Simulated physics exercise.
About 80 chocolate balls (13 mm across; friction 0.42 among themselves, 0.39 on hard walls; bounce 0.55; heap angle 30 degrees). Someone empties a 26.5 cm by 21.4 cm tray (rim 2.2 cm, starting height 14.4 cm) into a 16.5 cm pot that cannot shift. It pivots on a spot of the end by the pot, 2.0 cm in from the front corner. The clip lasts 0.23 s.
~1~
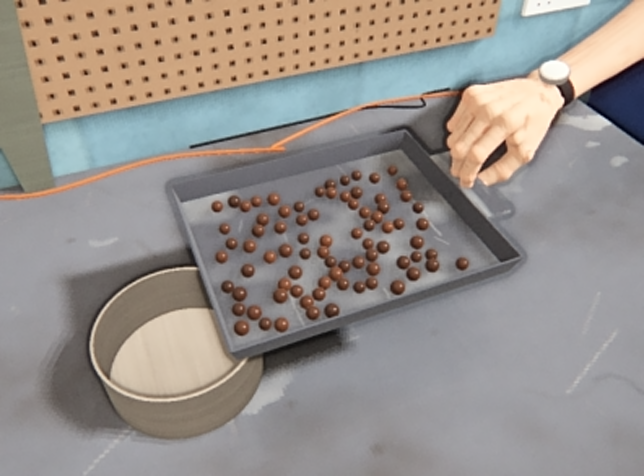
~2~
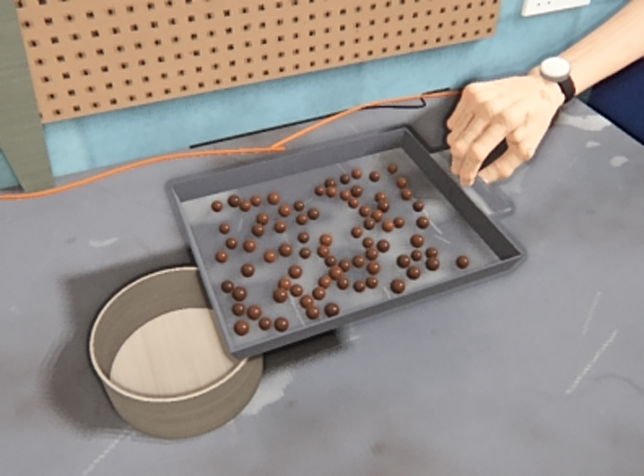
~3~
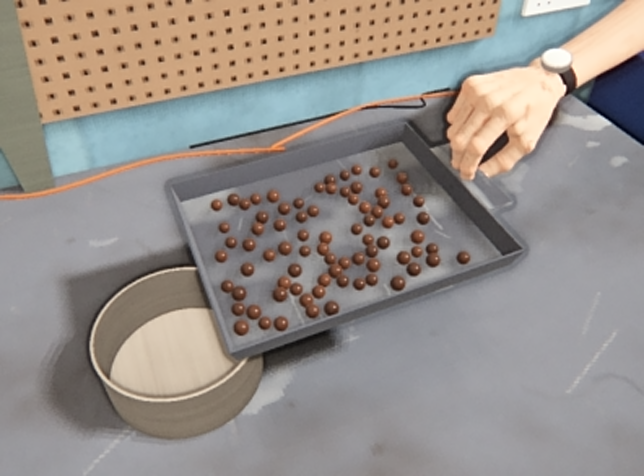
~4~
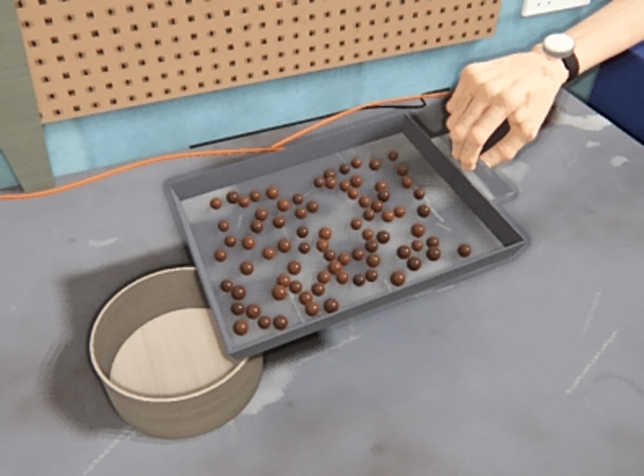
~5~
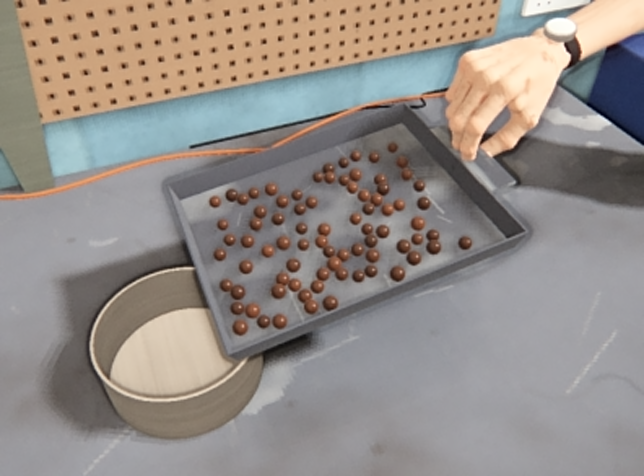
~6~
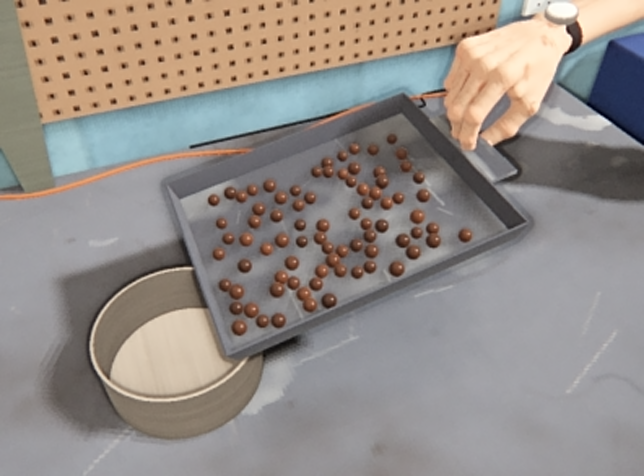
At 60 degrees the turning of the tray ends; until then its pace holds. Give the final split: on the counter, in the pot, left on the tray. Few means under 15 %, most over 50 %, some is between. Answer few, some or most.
On the counter: Few; in the pot: Few; left on the tray: Most.
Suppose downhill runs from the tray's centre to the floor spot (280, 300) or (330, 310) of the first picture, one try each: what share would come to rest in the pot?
Some 0 and 0 per cent.
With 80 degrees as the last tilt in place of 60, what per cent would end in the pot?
In that case some 55 per cent.
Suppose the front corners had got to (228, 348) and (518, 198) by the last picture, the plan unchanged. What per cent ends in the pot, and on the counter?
Pot 10, counter 5.
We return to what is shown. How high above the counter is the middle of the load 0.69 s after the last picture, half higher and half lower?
About 18 cm.
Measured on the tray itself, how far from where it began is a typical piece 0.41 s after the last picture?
About 8 cm.
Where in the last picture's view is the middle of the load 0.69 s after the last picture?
Around (219, 257).
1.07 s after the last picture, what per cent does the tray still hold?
Some 95 per cent of the load.
Then, 0.41 s after the last picture, tilt 34 degrees; the tray holds 100 %, the pot 0 %.
Then, 0.69 s after the last picture, tilt 50 degrees; the tray holds 100 %, the pot 0 %.
Then, 1.07 s after the last picture, tilt 60 degrees; the tray holds 95 %, the pot 0 %.
In the end, counter 5 %, pot 0 %, tray 95 %.
